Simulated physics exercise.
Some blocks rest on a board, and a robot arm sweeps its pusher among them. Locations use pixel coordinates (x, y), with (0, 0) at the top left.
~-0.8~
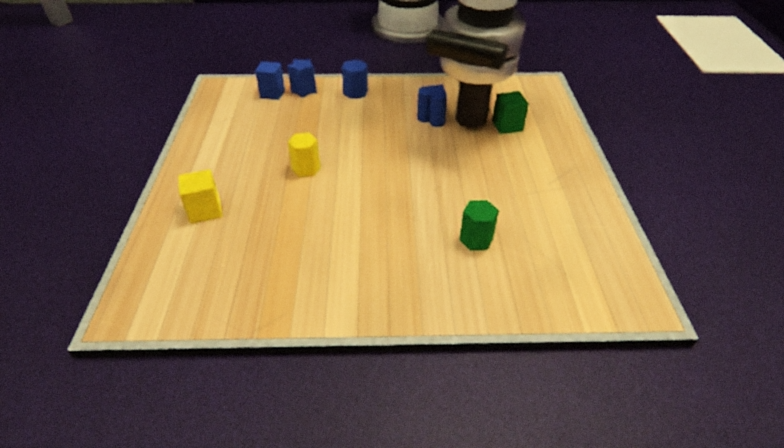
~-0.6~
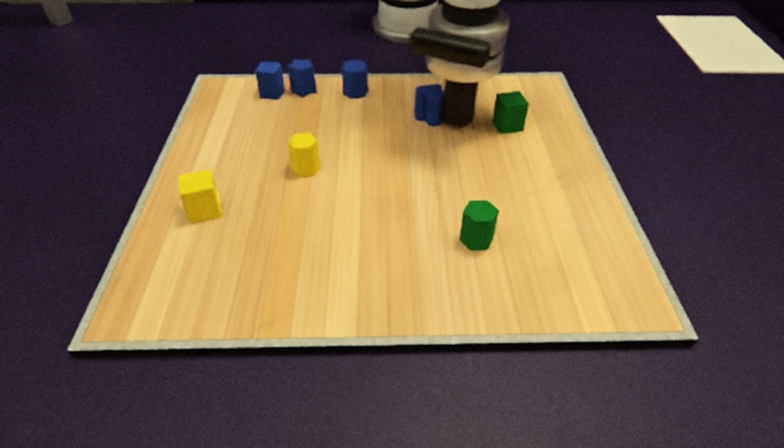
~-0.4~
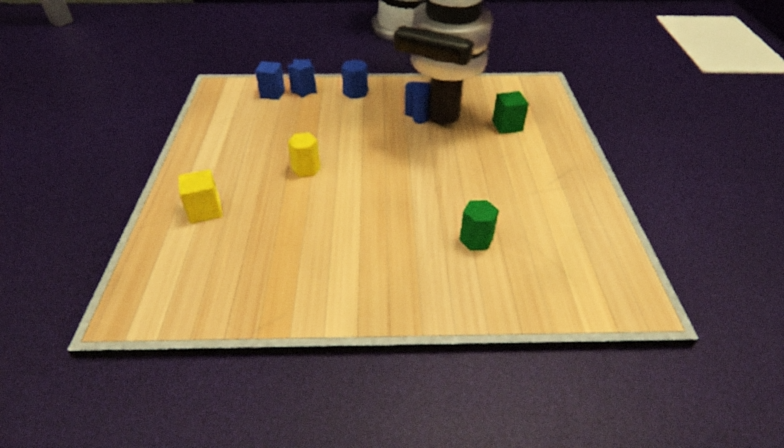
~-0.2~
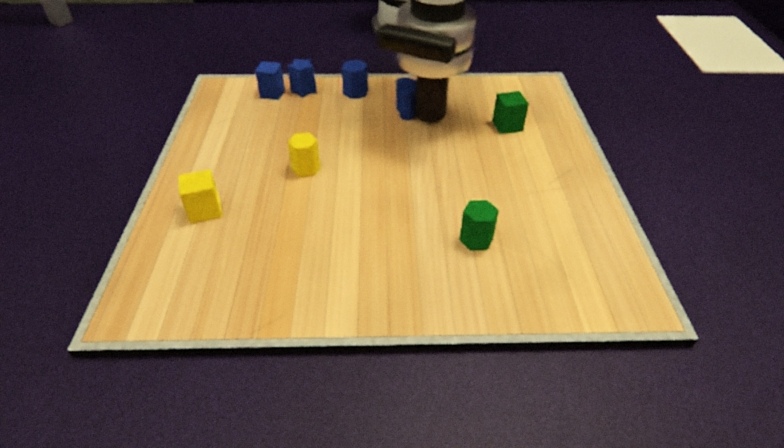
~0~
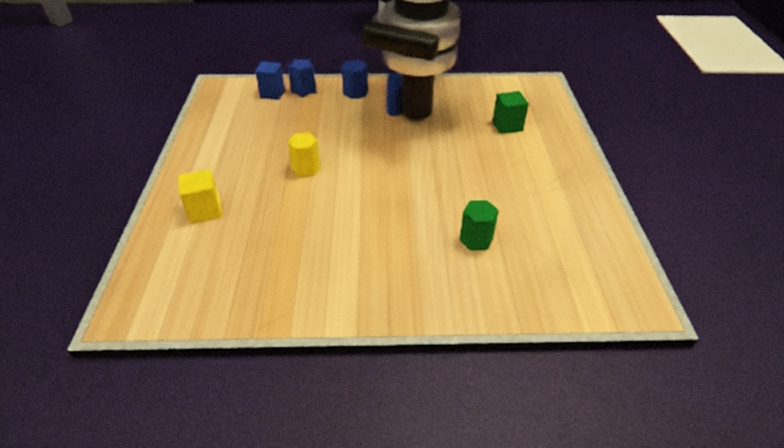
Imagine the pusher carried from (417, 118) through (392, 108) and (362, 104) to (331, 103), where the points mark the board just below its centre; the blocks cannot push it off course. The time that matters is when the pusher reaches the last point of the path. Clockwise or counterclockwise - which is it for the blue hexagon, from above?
From above, it turns counterclockwise.
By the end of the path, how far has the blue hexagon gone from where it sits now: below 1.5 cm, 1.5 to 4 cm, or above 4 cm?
Between 1.5 and 4 cm.
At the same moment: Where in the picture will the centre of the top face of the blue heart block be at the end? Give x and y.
Answer: (359, 63).
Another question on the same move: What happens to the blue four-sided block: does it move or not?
Put simply, it stays right there.
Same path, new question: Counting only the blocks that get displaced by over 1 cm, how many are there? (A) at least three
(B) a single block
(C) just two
The correct letter is C.
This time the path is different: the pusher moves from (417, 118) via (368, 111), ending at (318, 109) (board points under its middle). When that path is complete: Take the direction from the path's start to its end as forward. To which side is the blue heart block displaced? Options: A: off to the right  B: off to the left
Correct choice: A.
On the path given first. One third of the way, pusher at (391, 101); blue hexagon at (351, 65); blue heart block at (373, 71).
Two thirds of the way, pusher at (361, 97); blue hexagon at (339, 59), turned 35° anticlockwise; blue heart block at (360, 63), turned 30° clockwise.
At the end, pusher at (331, 97); blue four-sided block in place; blue star-shaped block in place; blue hexagon at (338, 59), turned 40° anticlockwise; blue heart block at (359, 63), turned 35° clockwise.
